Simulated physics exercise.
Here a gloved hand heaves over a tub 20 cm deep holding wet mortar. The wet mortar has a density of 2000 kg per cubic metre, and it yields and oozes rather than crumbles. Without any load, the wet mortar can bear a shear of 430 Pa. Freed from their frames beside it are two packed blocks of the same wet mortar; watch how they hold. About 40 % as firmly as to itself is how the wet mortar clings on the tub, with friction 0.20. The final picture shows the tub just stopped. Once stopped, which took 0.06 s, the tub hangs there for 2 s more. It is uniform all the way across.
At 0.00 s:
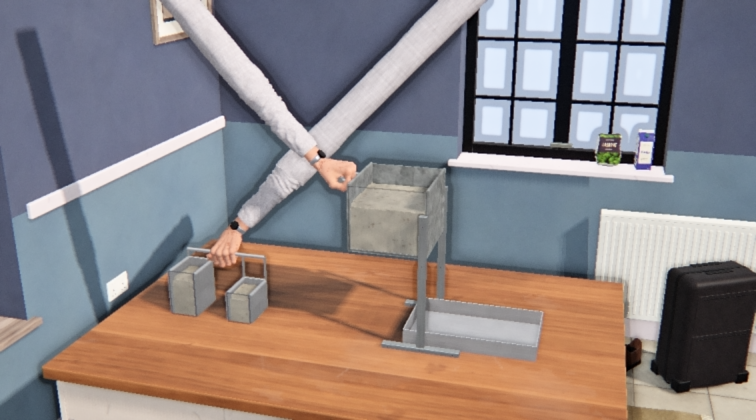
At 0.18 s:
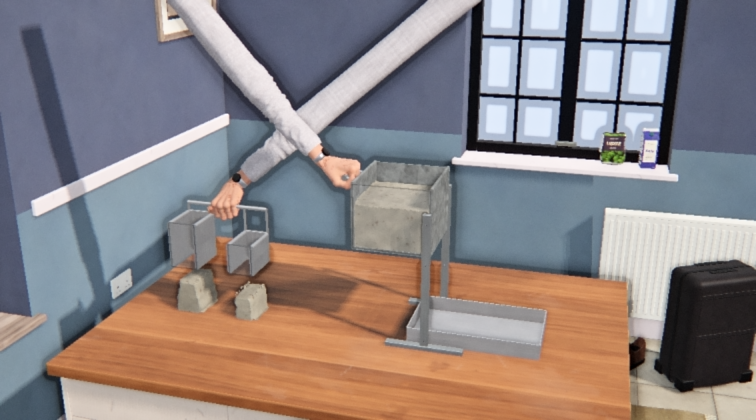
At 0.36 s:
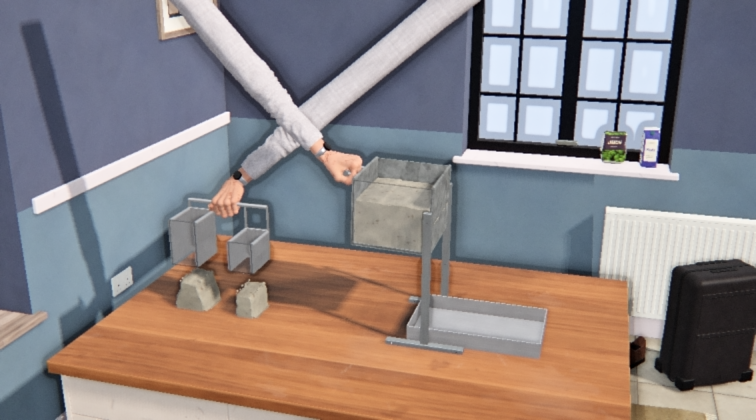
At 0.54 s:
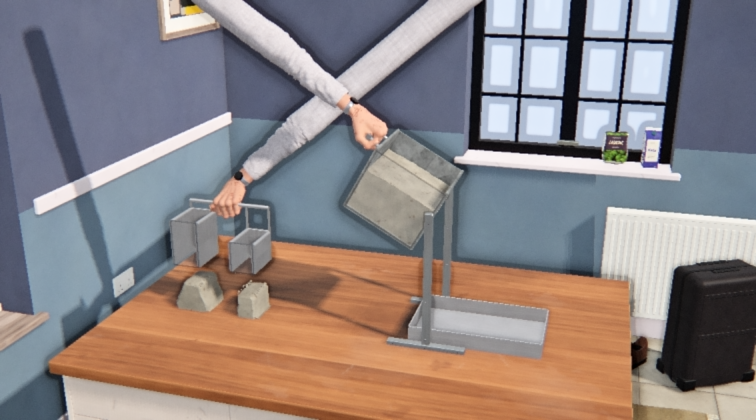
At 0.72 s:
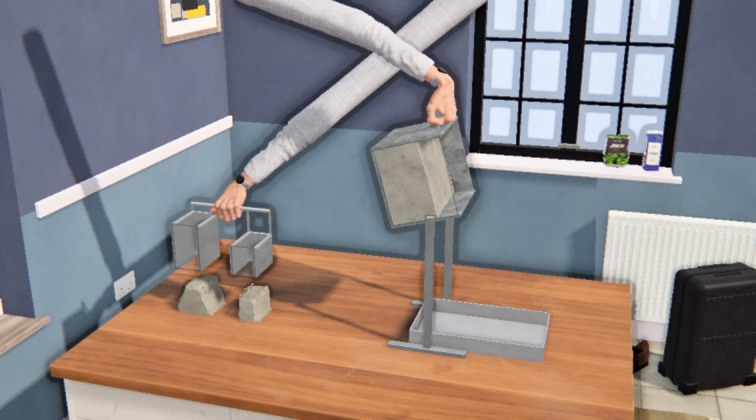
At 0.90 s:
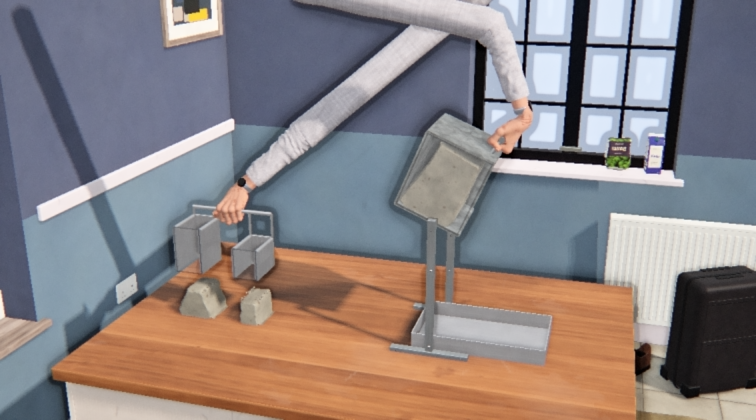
Two hands lift open molds off grey blocks and tilt a tub of wet mortar rightward.
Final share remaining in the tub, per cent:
Near 0 %.
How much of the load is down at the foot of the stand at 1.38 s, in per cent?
Down at that time: Approx. 70 %.
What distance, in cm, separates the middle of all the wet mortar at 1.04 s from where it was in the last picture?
About 13 cm.
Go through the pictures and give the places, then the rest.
Handle-side rim at (350, 185), tilt 0 degrees; highest point of the wet mortar at (361, 207); test blocks 13 cm, 8.3 cm high (left to right), in the first frame.
Handle-side rim at (354, 183), tilt 0 degrees; highest point of the wet mortar at (365, 205); test blocks 11 cm, 8.2 cm high (left to right), in the second frame.
Handle-side rim at (355, 179), tilt 2 degrees; highest point of the wet mortar at (363, 201); test blocks 10 cm, 8.2 cm high (left to right), in the third frame.
Handle-side rim at (378, 150), tilt 29 degrees; highest point of the wet mortar at (367, 171); test blocks 10.0 cm, 8.2 cm high (left to right), in the fourth frame.
Handle-side rim at (440, 137), tilt 75 degrees; highest point of the wet mortar at (413, 144); test blocks 9.9 cm, 8.2 cm high (left to right), in the fifth frame.
Handle-side rim at (493, 166), tilt 113 degrees; highest point of the wet mortar at (440, 146); test blocks 9.9 cm, 8.2 cm high (left to right), in the sixth frame.
By 1.04 s, the tub is at 113 degrees and holds 43 %.
By 1.21 s, the tub is at 113 degrees and holds 6 %.
By 1.38 s, the tub is at 113 degrees and holds 0 %.
By 1.55 s, the tub is at 113 degrees and holds 0 %.
By 2.90 s, at the end, the tub is at 113 degrees and holds 0 %.
